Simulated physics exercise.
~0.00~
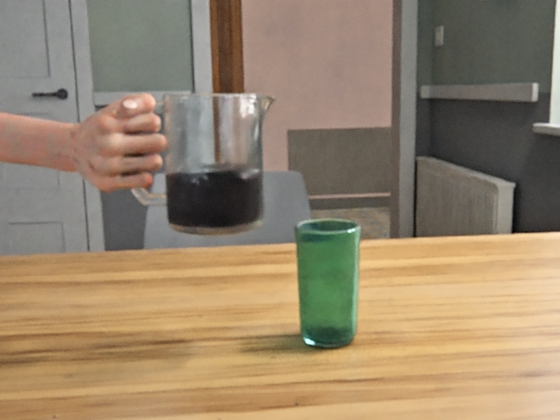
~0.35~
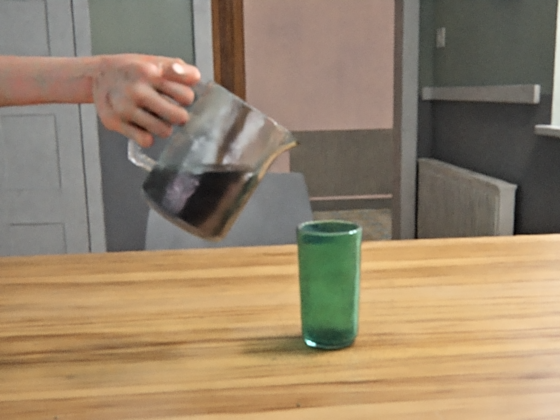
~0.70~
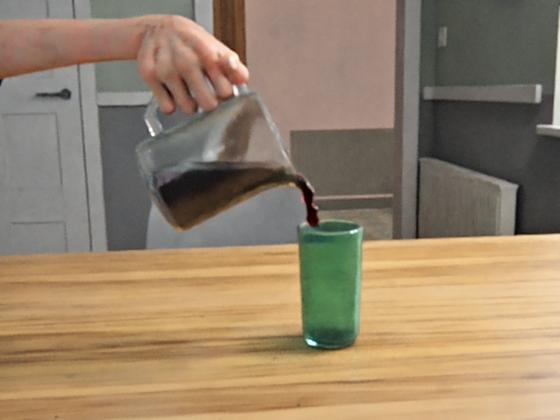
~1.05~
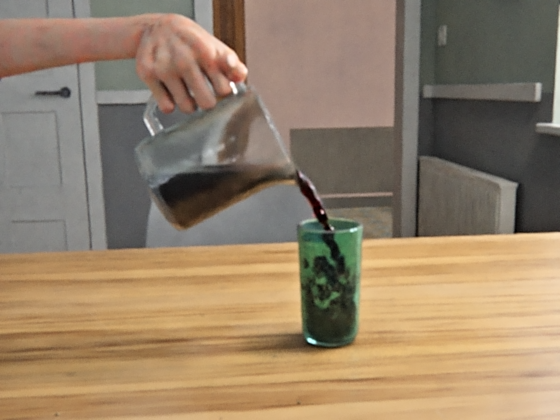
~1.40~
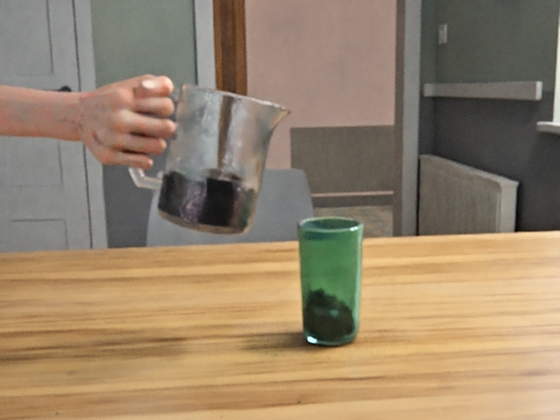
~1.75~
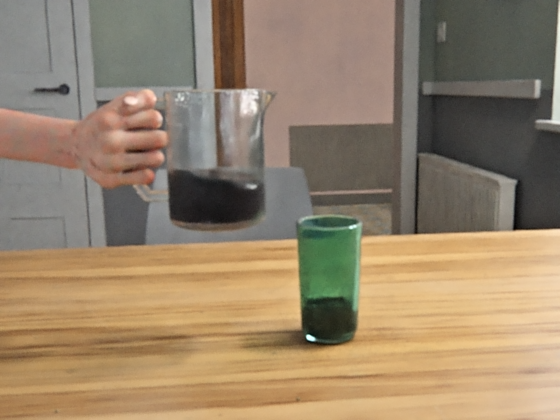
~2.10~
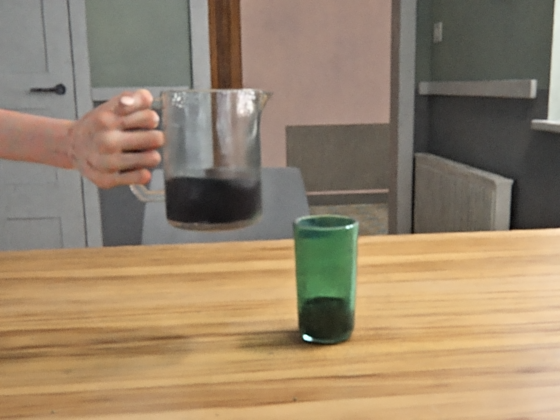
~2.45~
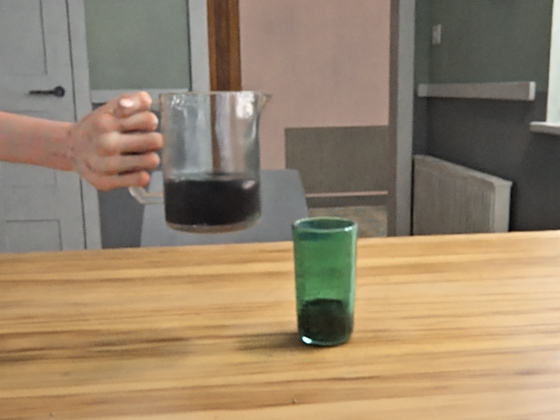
A hand at the left holds a clear glass jug of dark wine above a wooden table, where an empty slim green glass stands, seen from slightly above the tabletop with a gentle sway. Behind are a grey door, a pinkish panel and a radiator at the right. The hand tips the jug rightward over the glass until a dark red stream runs from its spout and swirls inside. It then tilts the jug back level at the left. The wine settles as a shallow dark layer in the glass, most of it remaining in the jug.
